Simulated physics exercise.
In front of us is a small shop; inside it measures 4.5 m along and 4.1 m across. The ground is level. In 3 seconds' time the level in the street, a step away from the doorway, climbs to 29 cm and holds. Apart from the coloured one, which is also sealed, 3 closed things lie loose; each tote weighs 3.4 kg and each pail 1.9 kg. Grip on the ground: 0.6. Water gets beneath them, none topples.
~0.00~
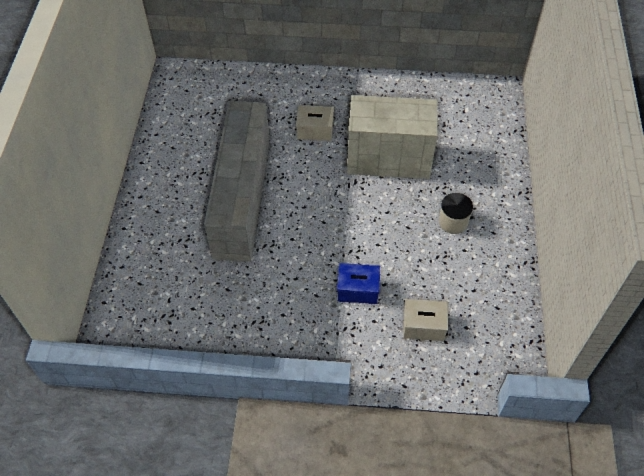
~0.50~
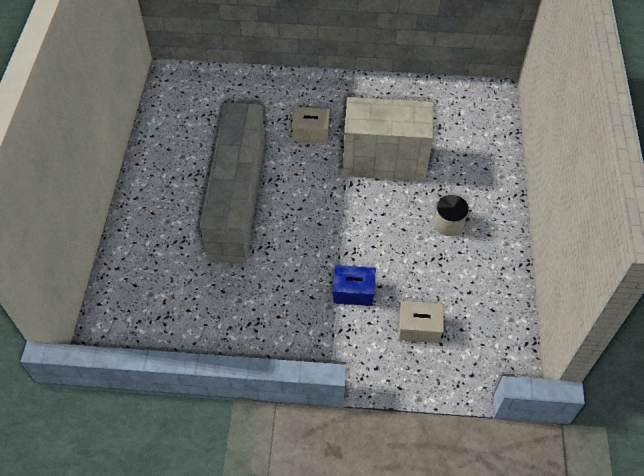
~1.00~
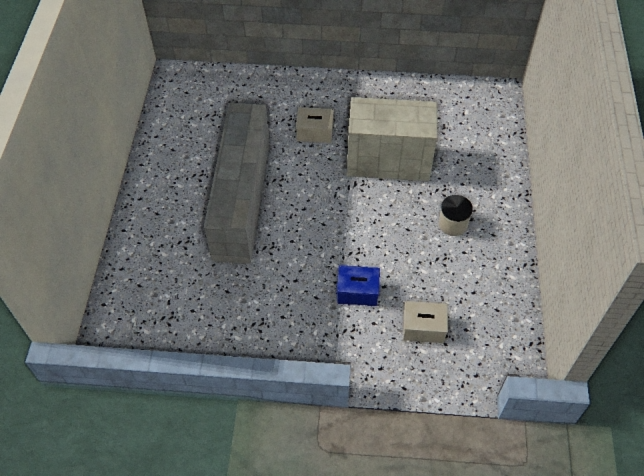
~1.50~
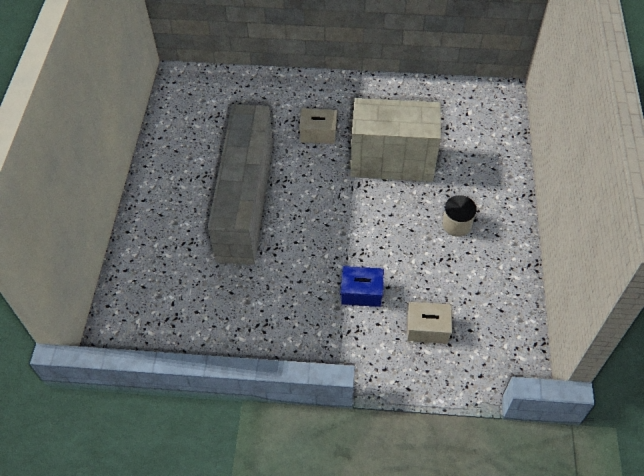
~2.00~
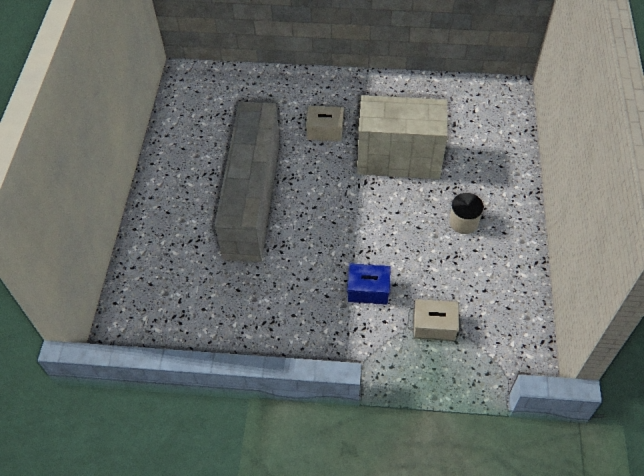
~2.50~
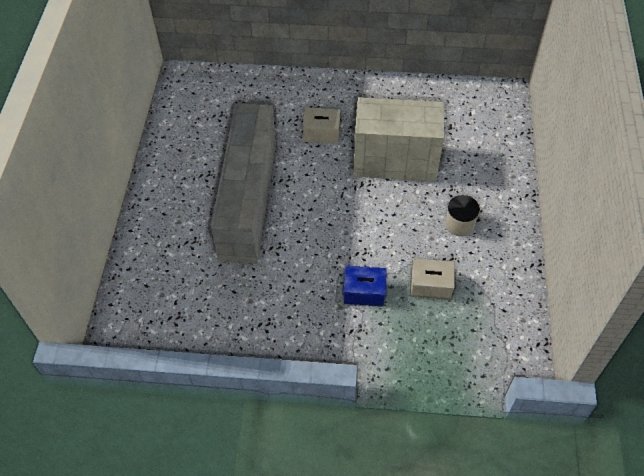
In this clip, greenish water spreads over the ground outside a small roofless shop and enters through the gap in its low blue front wall, then the beige box nearest the doorway shifts inward while the blue tote stays put.
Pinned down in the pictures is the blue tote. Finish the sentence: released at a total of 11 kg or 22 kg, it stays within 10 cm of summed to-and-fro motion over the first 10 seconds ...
... with neither total.
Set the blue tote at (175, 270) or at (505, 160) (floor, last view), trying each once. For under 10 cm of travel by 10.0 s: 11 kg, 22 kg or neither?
Note, in order: Heavier only OK; none OK.
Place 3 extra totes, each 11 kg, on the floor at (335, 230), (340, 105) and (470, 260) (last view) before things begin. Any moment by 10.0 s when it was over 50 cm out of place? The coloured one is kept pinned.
In turn: Within it, beyond it, beyond it.
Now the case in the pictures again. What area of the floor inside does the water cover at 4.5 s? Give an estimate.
The covered patch comes to about 10.5 m2.
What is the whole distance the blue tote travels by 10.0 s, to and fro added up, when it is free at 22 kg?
Roughly 150 centimetres altogether.
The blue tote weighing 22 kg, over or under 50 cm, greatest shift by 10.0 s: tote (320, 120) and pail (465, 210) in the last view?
In sequence, not exceeded; exceeded.
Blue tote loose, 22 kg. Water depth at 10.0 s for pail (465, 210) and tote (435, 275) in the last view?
13 and 13 cm.
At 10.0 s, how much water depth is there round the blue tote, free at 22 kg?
About 15 cm.
After 3.5 s the blue tote would be 35 cm from its start with 11 kg and 3 cm from its start with 22 kg; 9 cm of water round it then.
After 4.5 s the blue tote would be 119 cm from its start with 11 kg and 43 cm from its start with 22 kg; 7 cm of water round it then.
After 7.0 s the blue tote would be 275 cm from its start with 11 kg and 69 cm from its start with 22 kg; 11 cm of water round it then.
After 10.0 s the blue tote would be 207 cm from its start with 11 kg and 145 cm from its start with 22 kg; 15 cm of water round it then.
